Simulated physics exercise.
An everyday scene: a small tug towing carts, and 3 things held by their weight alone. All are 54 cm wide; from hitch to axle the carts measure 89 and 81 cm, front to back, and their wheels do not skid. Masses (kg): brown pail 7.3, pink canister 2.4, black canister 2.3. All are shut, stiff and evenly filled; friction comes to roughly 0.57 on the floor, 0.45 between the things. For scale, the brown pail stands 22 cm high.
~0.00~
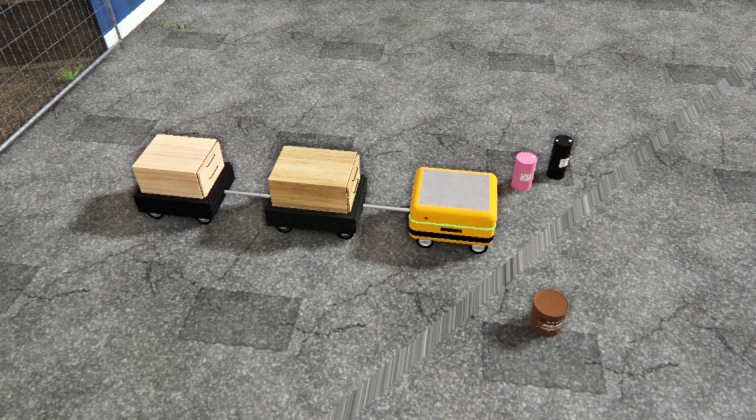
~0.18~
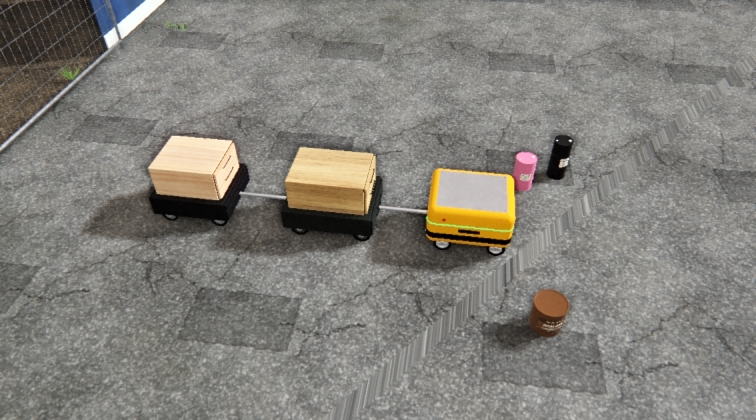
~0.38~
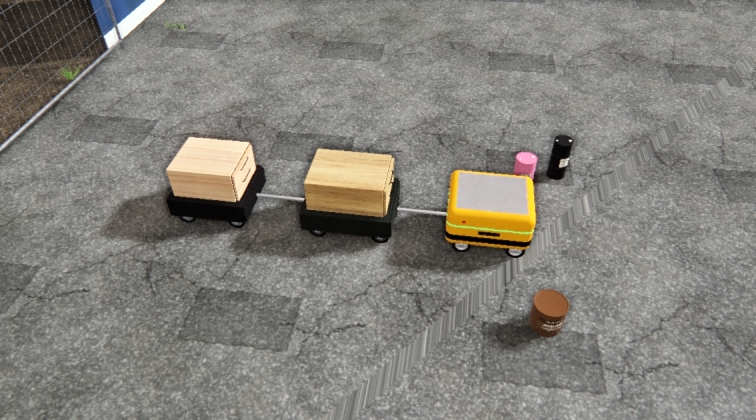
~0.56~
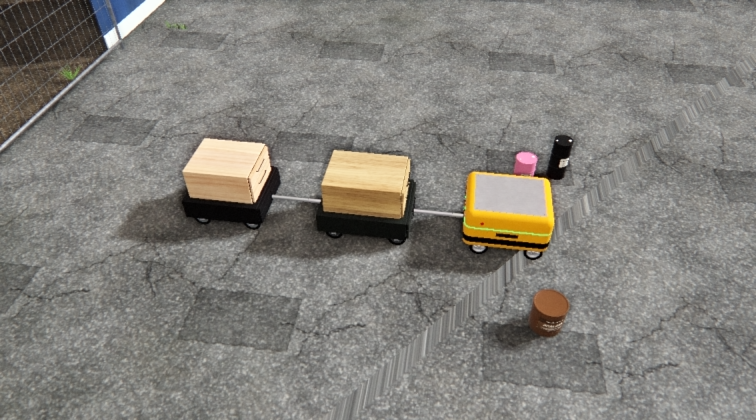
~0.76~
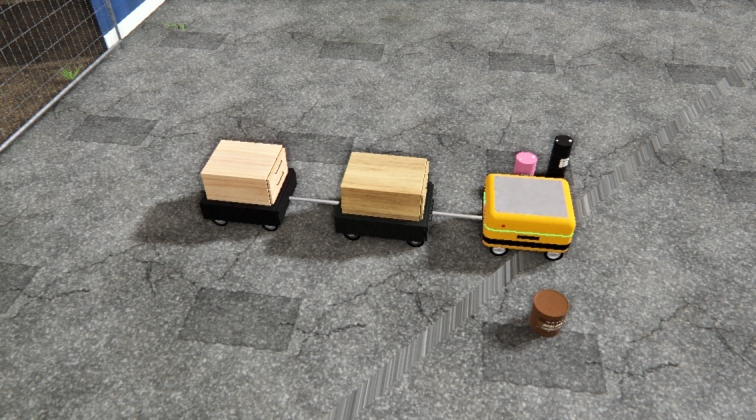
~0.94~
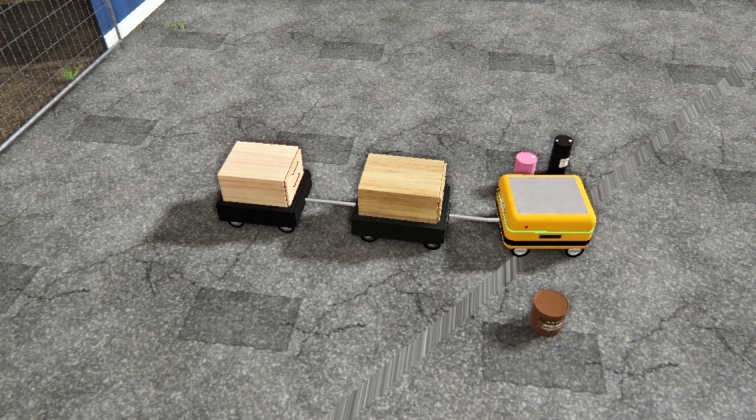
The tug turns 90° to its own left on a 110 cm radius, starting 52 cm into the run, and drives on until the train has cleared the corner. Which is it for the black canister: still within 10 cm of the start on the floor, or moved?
The black canister gets shifted.
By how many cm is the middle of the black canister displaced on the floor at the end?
About 156 cm.
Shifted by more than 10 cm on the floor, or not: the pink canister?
The pink canister gets shifted.
By 2.34 s, tug has run 168 cm.
By 4.34 s, tug has run 312 cm; black canister 23 cm from its spot near (549, 143); pink canister 22 cm from its spot.
By 5.44 s, tug has run 392 cm; black canister 55 cm from its spot near (563, 124); pink canister 83 cm from its spot.
By 6.44 s, tug has run 464 cm; black canister 117 cm from its spot near (579, 93); pink canister 149 cm from its spot.
When it is over (8.0 s), not toppled but over 10 cm from the start, pink canister and black canister; brown pail within 10 cm of the start. End places, in pixels of the last picture, black canister near (584, 76).
